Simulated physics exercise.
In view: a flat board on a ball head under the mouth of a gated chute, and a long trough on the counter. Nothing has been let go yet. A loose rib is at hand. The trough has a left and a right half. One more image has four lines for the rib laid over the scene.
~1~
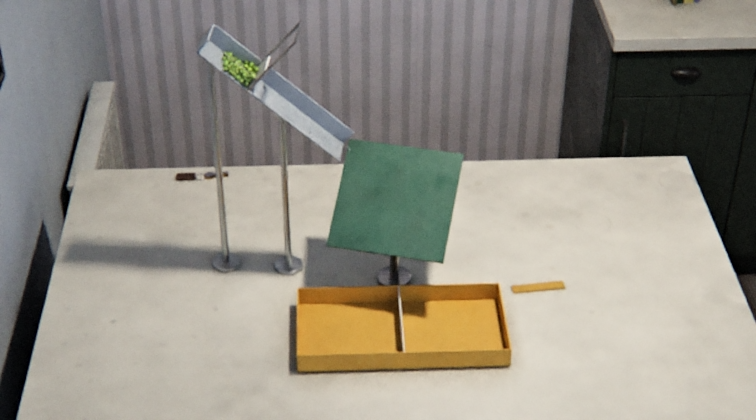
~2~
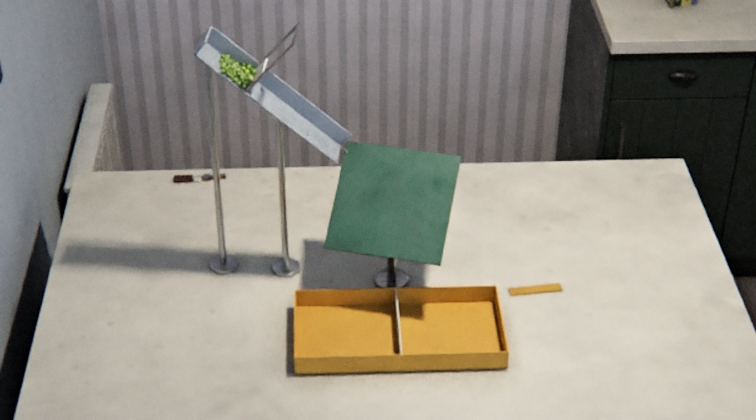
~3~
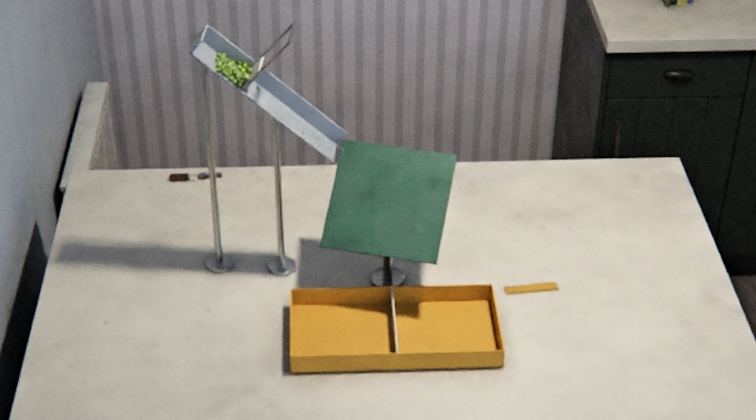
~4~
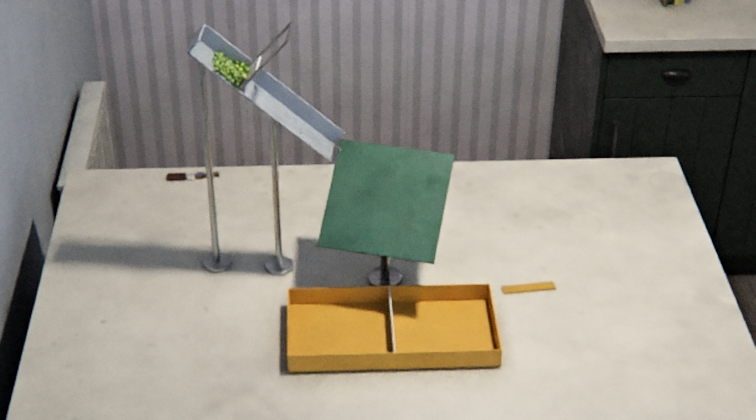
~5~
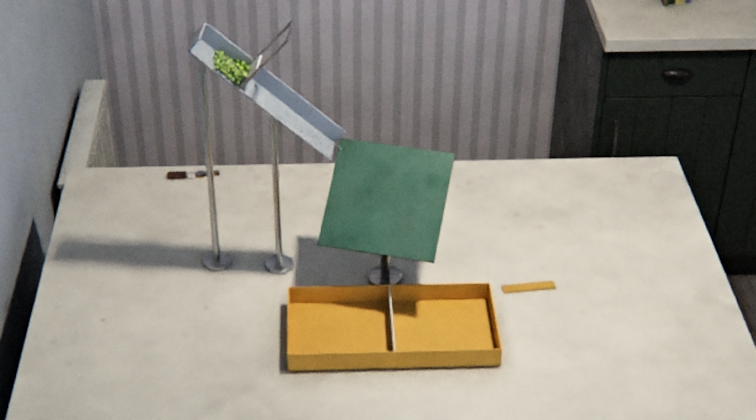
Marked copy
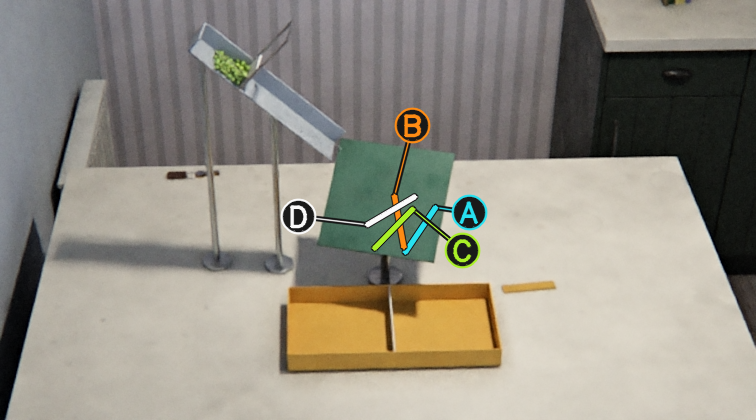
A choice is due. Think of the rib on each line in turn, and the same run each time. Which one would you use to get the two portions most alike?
B is best.
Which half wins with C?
Left.
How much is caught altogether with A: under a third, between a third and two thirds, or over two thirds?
Over two thirds.
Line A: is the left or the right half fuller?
The left half.
On the marked copy, line A from (435, 207) to (405, 252); line B from (394, 196) to (403, 247); line C from (412, 209) to (374, 248); line D from (414, 196) to (367, 224).
With A, of what is caught, most in the left half, about a quarter in the right.
With B, of what is caught, about a third in the left half, about two thirds in the right.
With C, of what is caught, nearly all in the left half, a small part in the right.
With D, of what is caught, most in the left half, a small part in the right.
